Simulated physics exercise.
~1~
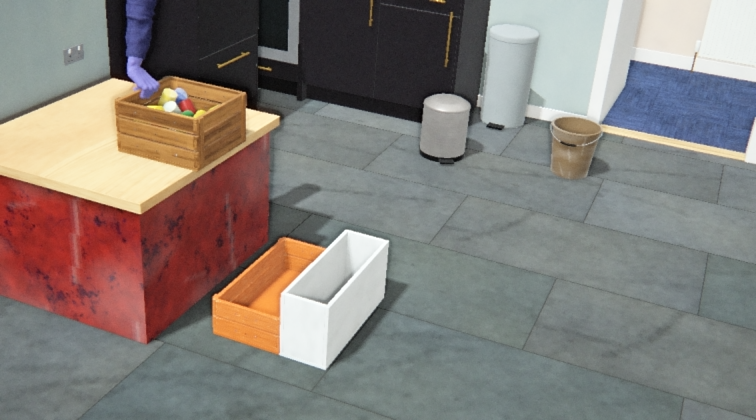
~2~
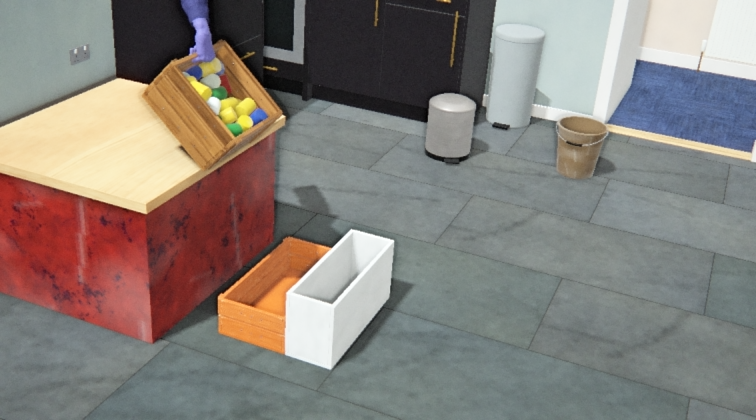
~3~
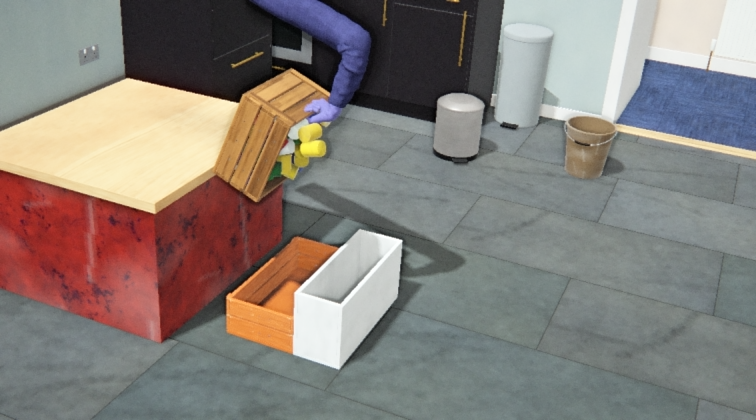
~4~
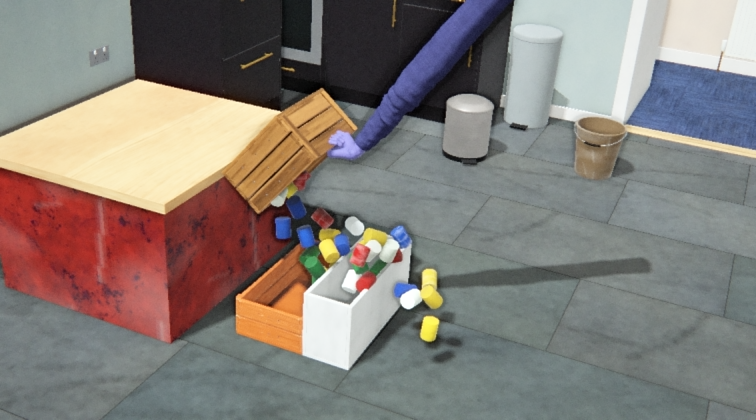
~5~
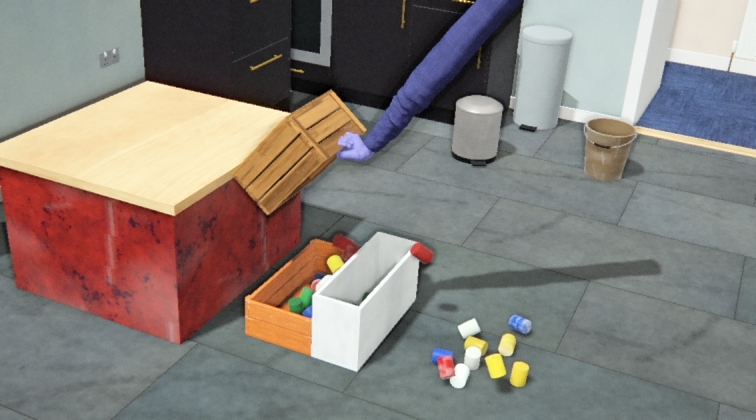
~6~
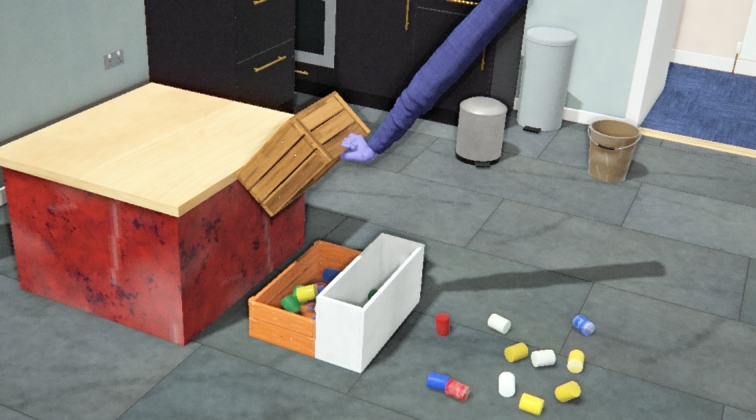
A wooden crate tips off a bench, spilling colourful jars into two boxes and across the floor.
